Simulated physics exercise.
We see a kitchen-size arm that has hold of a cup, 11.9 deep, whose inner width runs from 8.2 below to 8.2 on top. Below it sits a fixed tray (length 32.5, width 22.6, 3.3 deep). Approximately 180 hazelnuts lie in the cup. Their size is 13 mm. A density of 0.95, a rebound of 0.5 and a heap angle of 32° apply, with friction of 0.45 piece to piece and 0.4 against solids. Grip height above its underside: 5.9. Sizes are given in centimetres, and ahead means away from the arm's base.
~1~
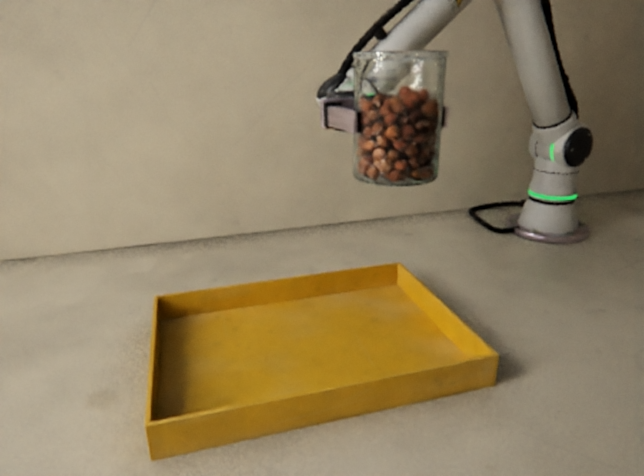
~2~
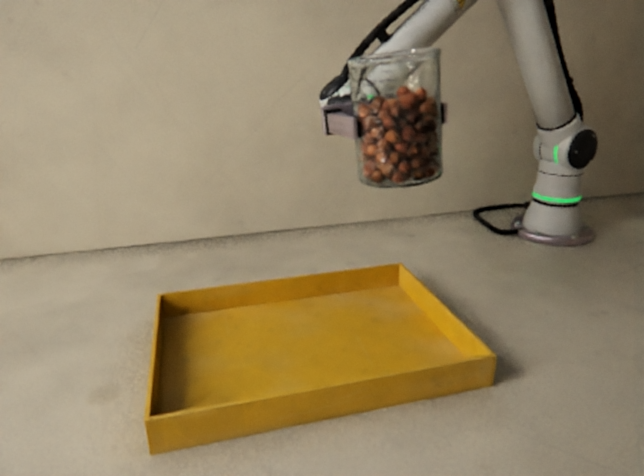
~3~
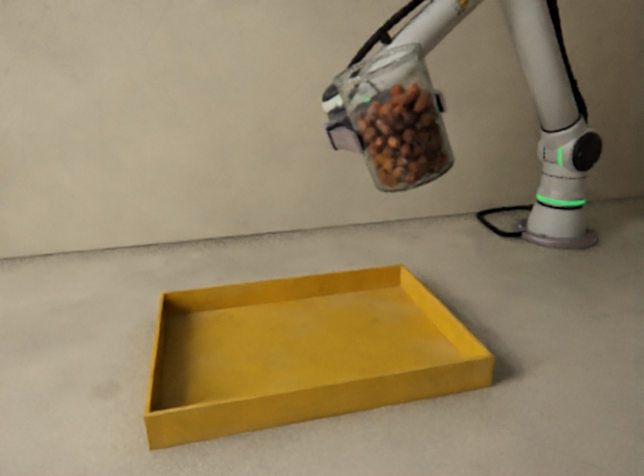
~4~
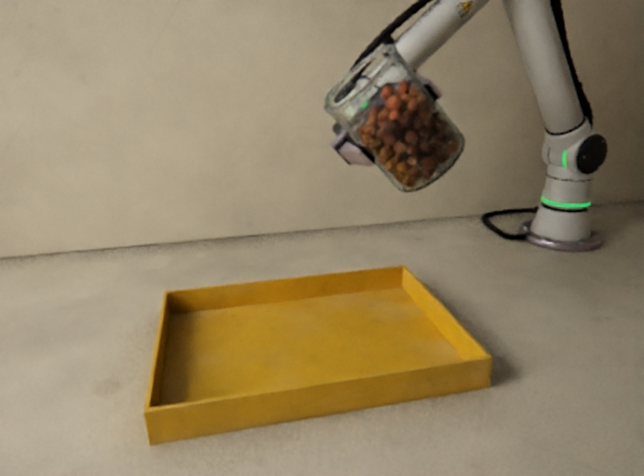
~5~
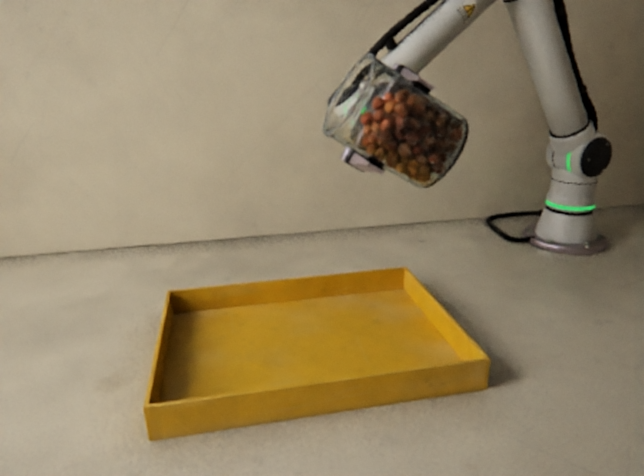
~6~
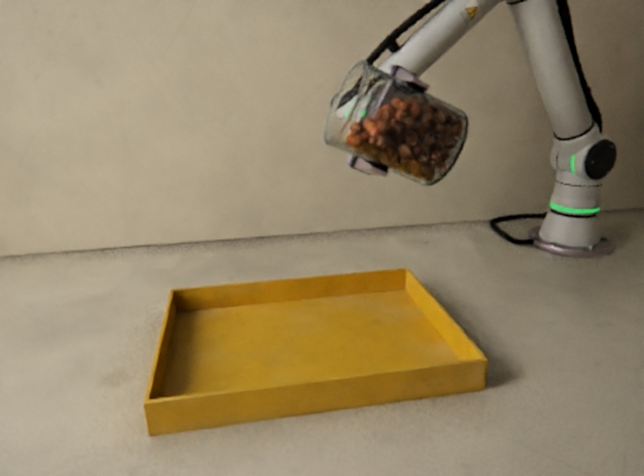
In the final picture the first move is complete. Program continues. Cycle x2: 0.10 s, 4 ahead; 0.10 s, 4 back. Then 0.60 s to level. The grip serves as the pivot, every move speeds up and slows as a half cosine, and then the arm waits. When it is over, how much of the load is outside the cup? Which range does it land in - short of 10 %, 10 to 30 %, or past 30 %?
It lands in the 10 to 30 % range.
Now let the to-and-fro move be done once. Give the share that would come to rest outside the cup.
10 per cent or so.
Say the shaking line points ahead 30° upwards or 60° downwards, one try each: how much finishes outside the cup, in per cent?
First try some 30 %, second try some 0 %.
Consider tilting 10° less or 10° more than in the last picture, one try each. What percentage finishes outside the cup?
I'd say close to 10 and 40 per cent, in that order.
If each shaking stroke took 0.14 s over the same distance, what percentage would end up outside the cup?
It would come to roughly 5 %.
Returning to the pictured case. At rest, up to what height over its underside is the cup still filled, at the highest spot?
Height at rest: Approx. 8.0 cm.
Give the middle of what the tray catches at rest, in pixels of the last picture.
About (255, 340).
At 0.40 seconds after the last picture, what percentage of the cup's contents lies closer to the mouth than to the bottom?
Some 55 percent is in that half.
Then, 0.40 s later, tilted 65° forward, highest piece 28 above the table; 161 in the cup, 14 in the tray, 8 in flight or on a rim.
Then, 0.80 s later, tilted 16° forward, highest piece 30 above the table; 152 in the cup, 30 in the tray, 1 on the table or floor.
Then, 1.20 s later, level, highest piece 28 above the table; 152 in the cup, 30 in the tray, 1 on the table or floor.
Then, 2.25 s later, level, highest piece 28 above the table; 152 in the cup, 30 in the tray, 1 on the table or floor.
At rest, 152 in the cup, 30 in the tray, 1 on the table or floor. That is 17 % outside the cup.
